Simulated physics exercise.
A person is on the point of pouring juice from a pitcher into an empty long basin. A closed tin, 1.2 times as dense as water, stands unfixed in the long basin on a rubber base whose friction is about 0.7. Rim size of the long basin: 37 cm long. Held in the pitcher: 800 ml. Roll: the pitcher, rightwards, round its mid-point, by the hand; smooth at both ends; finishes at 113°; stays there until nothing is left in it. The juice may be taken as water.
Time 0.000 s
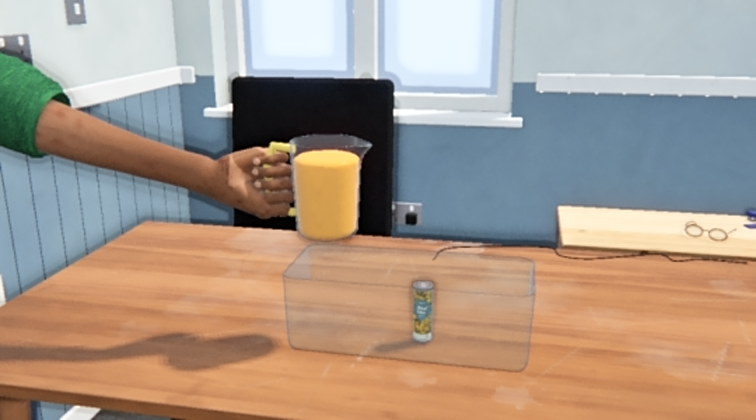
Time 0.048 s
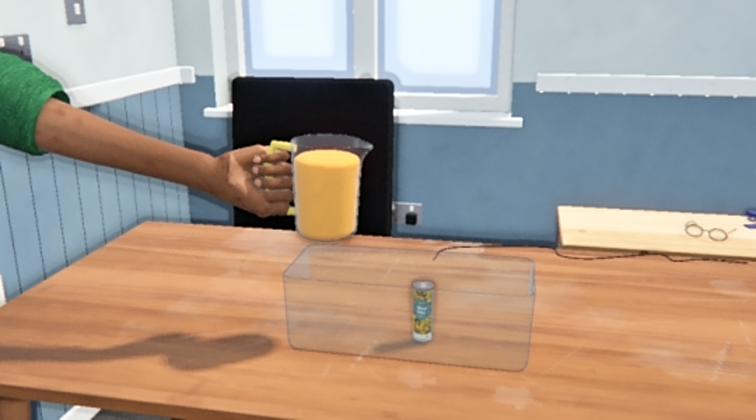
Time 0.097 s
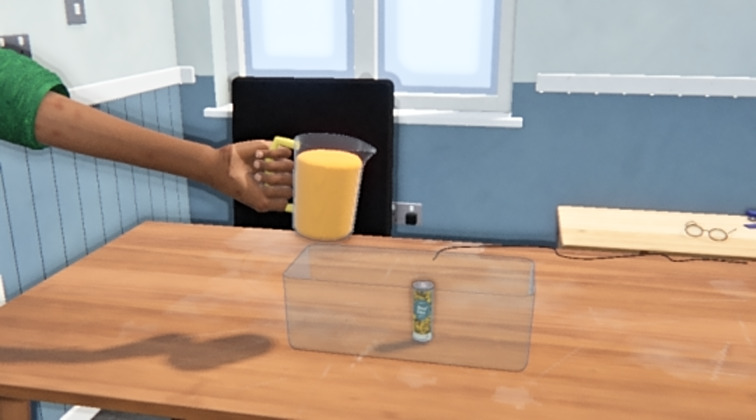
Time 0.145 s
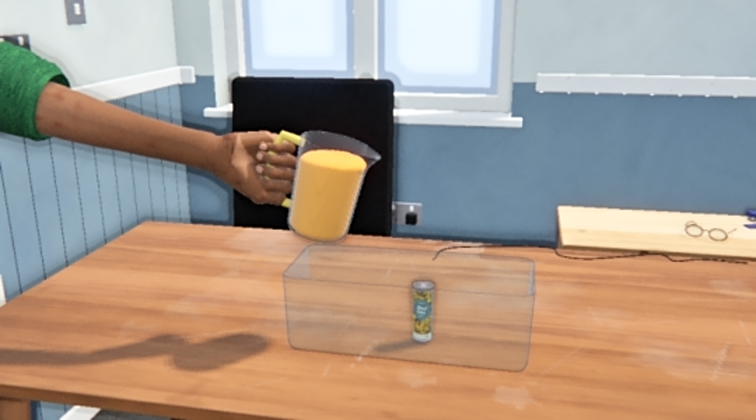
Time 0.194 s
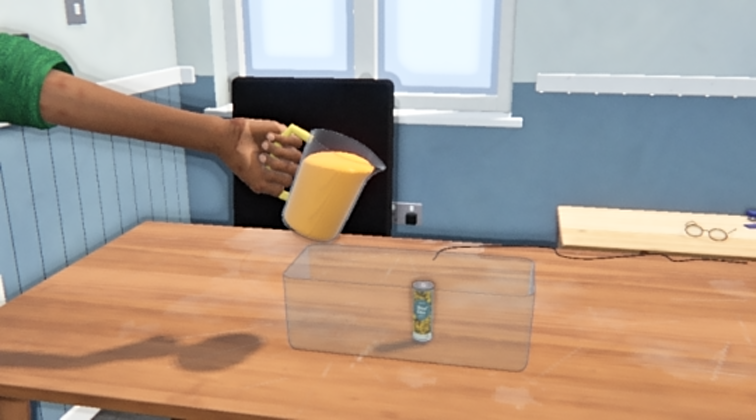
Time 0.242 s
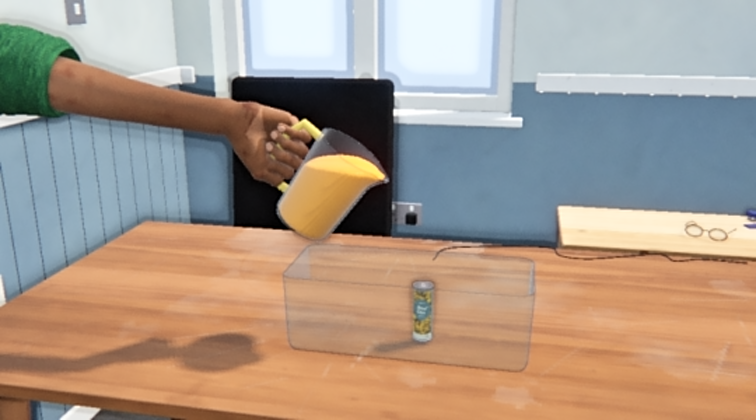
At a wooden table in a blue-walled room, a hand reaching in from the left holds a clear pitcher of orange juice above a see-through basin with a small tin inside. The pitcher stays nearly upright at first, then the hand steadily tilts it rightward, the juice shifting toward its spout.
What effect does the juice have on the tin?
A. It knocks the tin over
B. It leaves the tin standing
It knocks the tin over (A).
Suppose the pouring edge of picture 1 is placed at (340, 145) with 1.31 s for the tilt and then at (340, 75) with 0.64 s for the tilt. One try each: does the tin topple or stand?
Try 1: Still standing; try 2: Tipped over.
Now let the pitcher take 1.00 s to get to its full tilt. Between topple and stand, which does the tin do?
Well, the tin simply tips.
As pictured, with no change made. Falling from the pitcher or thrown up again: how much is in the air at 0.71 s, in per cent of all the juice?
About 10 per cent.
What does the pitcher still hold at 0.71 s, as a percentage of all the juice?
Close to 12 percent of the total.
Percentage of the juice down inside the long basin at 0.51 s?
Near 22 in a hundred.
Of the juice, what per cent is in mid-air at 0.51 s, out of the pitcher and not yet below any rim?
Around 20 in a hundred.
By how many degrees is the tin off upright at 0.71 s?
Tilt: Around 20°.
Then, 0.51 s in, the tilt is 102° and 59 per cent is still to pour; the tin stands where it began.
Then, 0.71 s in, the tilt is 113° and 13 per cent is still to pour; the tin leans 18°.
Then, 0.92 s in, the tilt is 113° and 1 per cent is still to pour; the tin lies on its side.
Then, 1.14 s in, the tilt is 113° and 0 per cent is still to pour; the tin lies on its side.
Finally, the tin lies on its side.
